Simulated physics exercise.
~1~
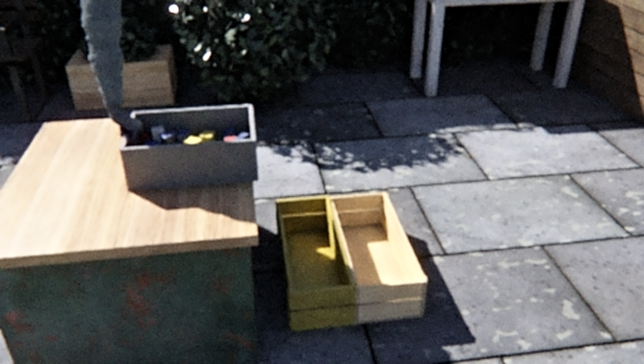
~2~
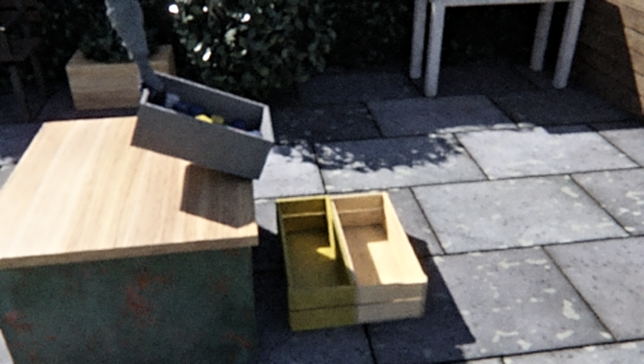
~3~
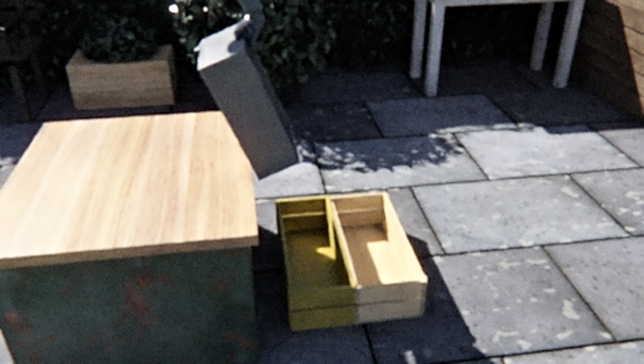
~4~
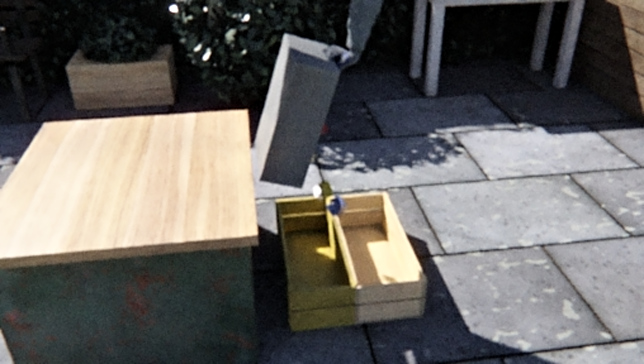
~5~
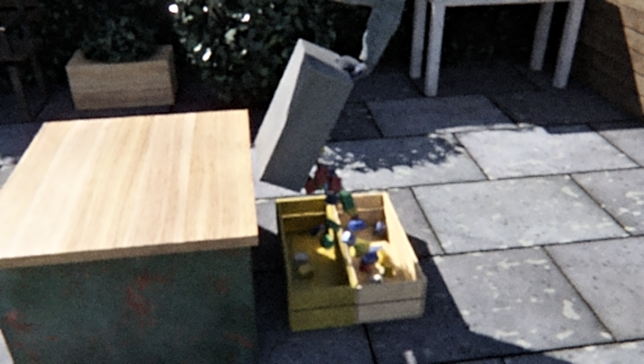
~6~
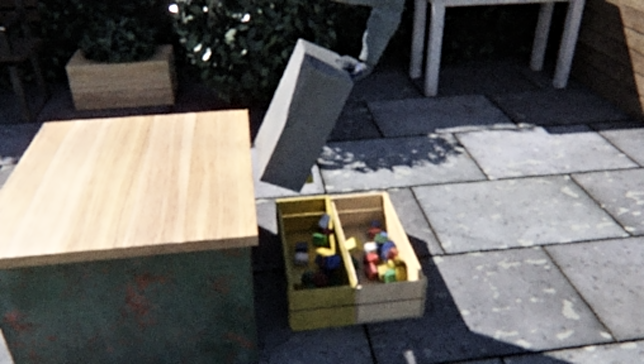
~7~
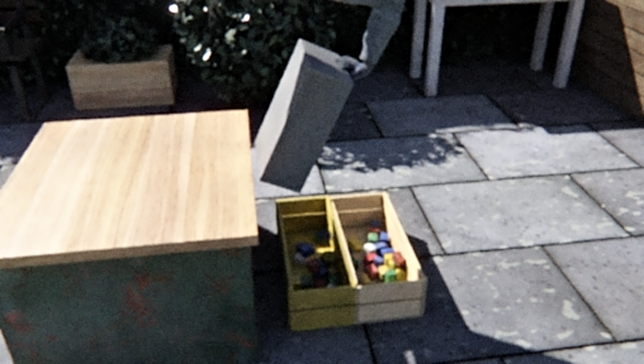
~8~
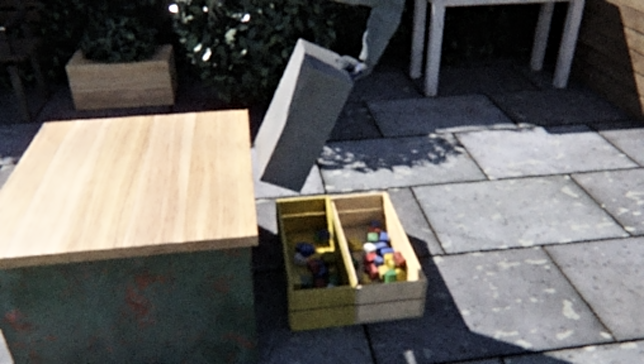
Grey crate tipping over a bench edge on a patio, spilling colourful toy bricks into both yellow tote and wooden bin below.
